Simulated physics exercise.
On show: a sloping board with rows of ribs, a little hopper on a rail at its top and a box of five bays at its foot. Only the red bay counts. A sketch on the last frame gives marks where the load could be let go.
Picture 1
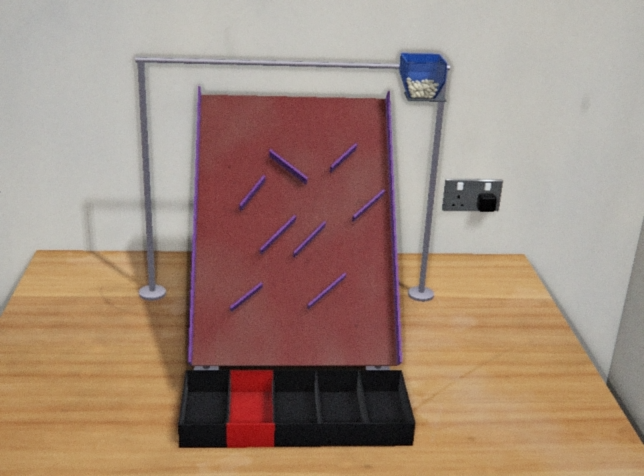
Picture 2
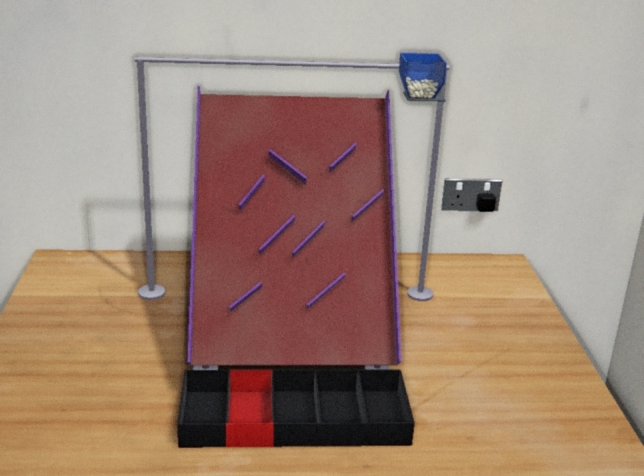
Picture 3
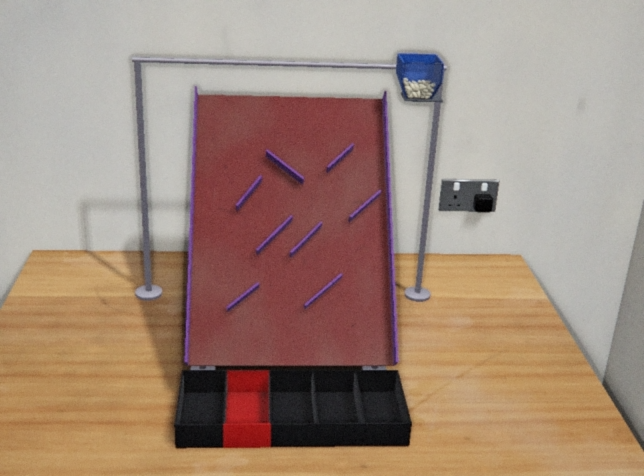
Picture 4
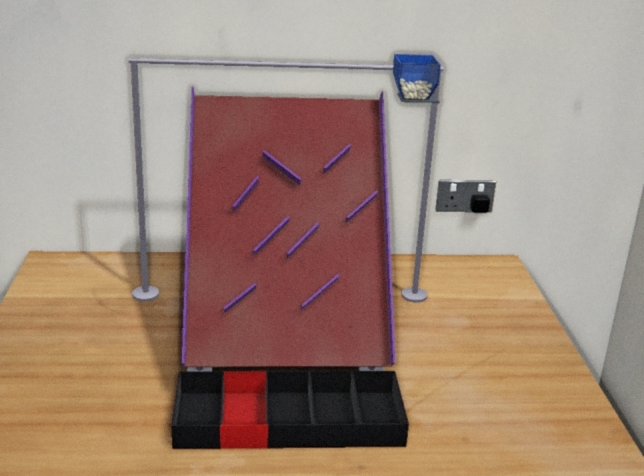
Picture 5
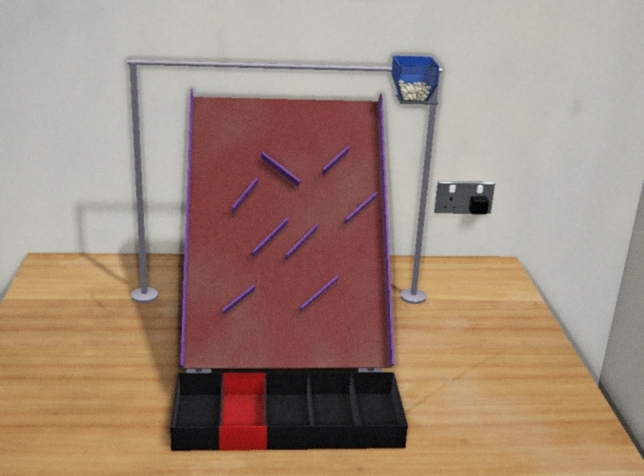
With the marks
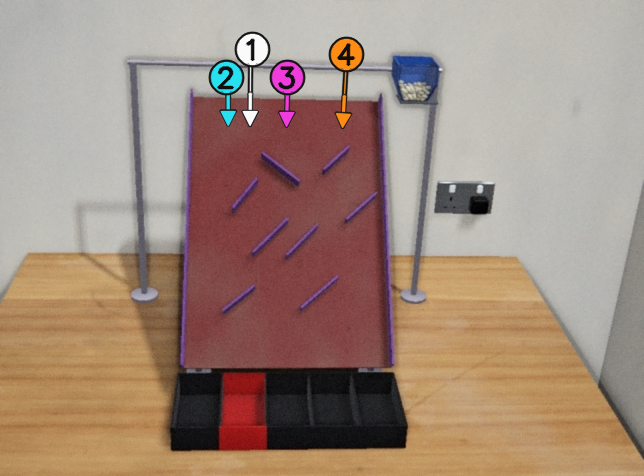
To begin with, a blue hopper of white beans sits at the right end of a rail above a sloping red board with purple ribs, a box of five bays at its foot, one red. The view then drifts very slightly, while the hopper, beans and board show no movement of their own.
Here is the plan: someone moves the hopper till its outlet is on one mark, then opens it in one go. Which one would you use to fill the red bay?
Go for 4.
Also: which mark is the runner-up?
Here it is mark 3.
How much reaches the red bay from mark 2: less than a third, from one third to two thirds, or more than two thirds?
Mark 2 gives less than a third.
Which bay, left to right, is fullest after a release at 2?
The first from the left.
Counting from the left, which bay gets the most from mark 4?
It is the second one.
On the marked copy, mark 1 meets the board at (250, 120); mark 2 meets the board at (228, 120); mark 3 meets the board at (286, 121); mark 4 meets the board at (342, 122).
With 1, about a tenth in the red bay, almost all in other bays.
With 2, not one piece in the red bay, almost all in other bays, just a few outside the box.
With 3, roughly a third in the red bay, roughly two thirds in other bays, just a few held on the board.
With 4, roughly two thirds in the red bay, roughly a third in other bays.
